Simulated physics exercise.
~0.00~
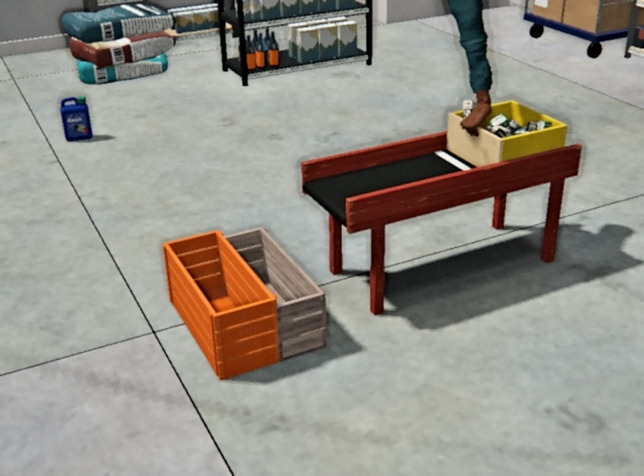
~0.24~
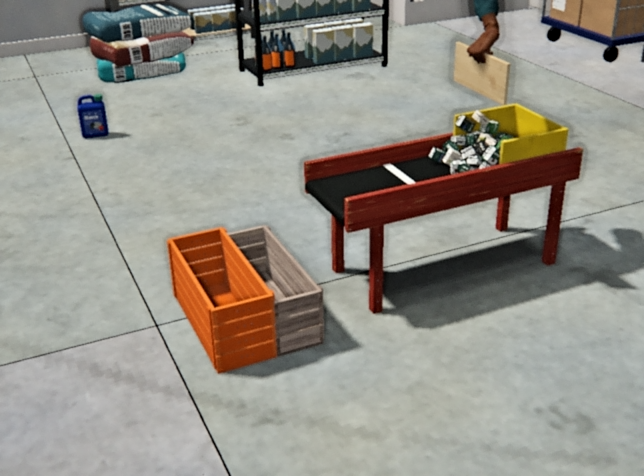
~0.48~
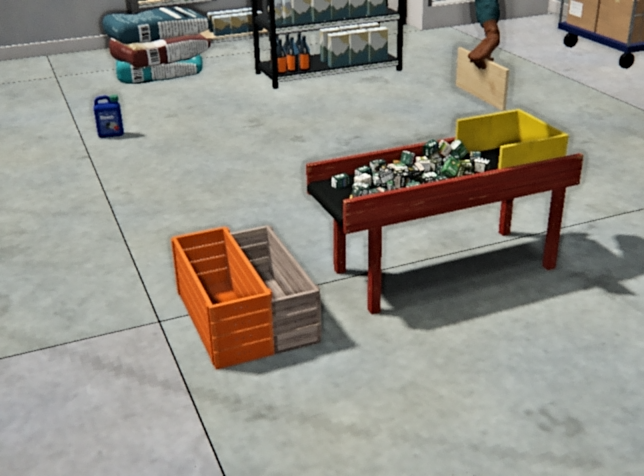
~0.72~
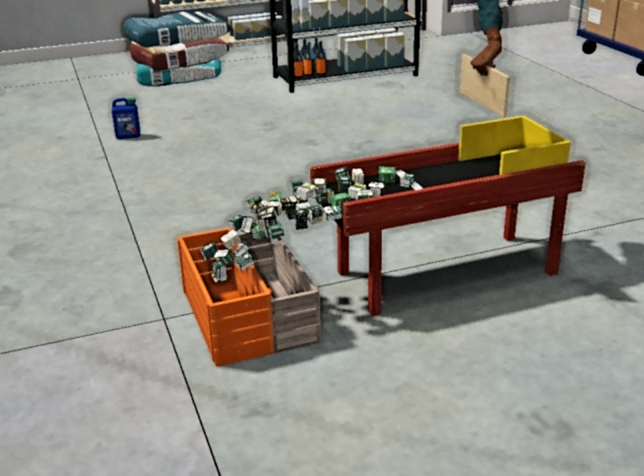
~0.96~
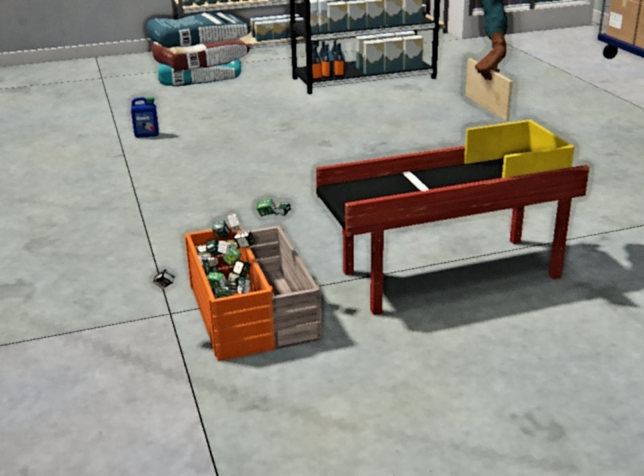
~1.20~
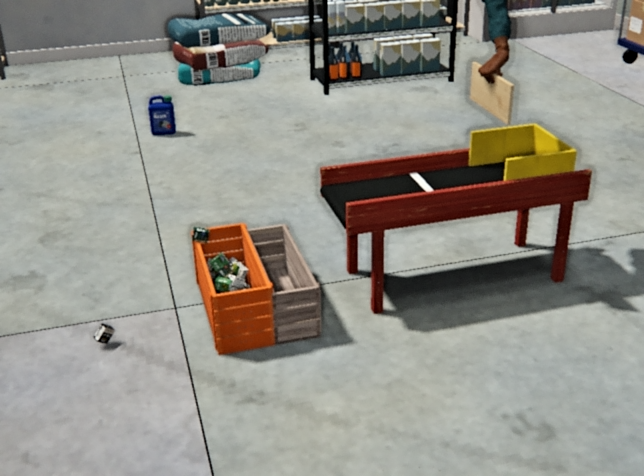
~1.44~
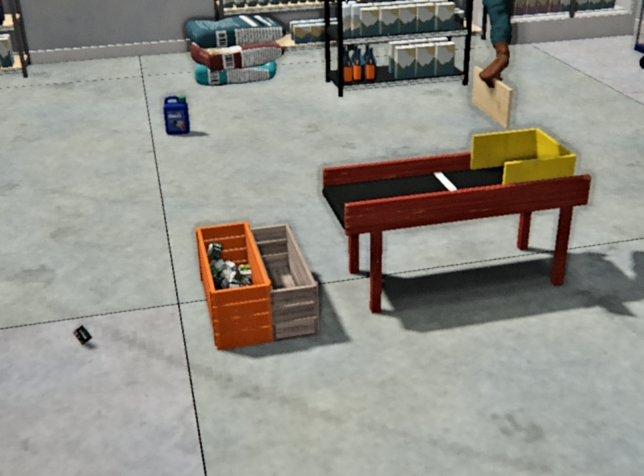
Small cartons riding a black belt past a lifted gate, flying over a grey wooden tote into an orange bin, one landing beyond.
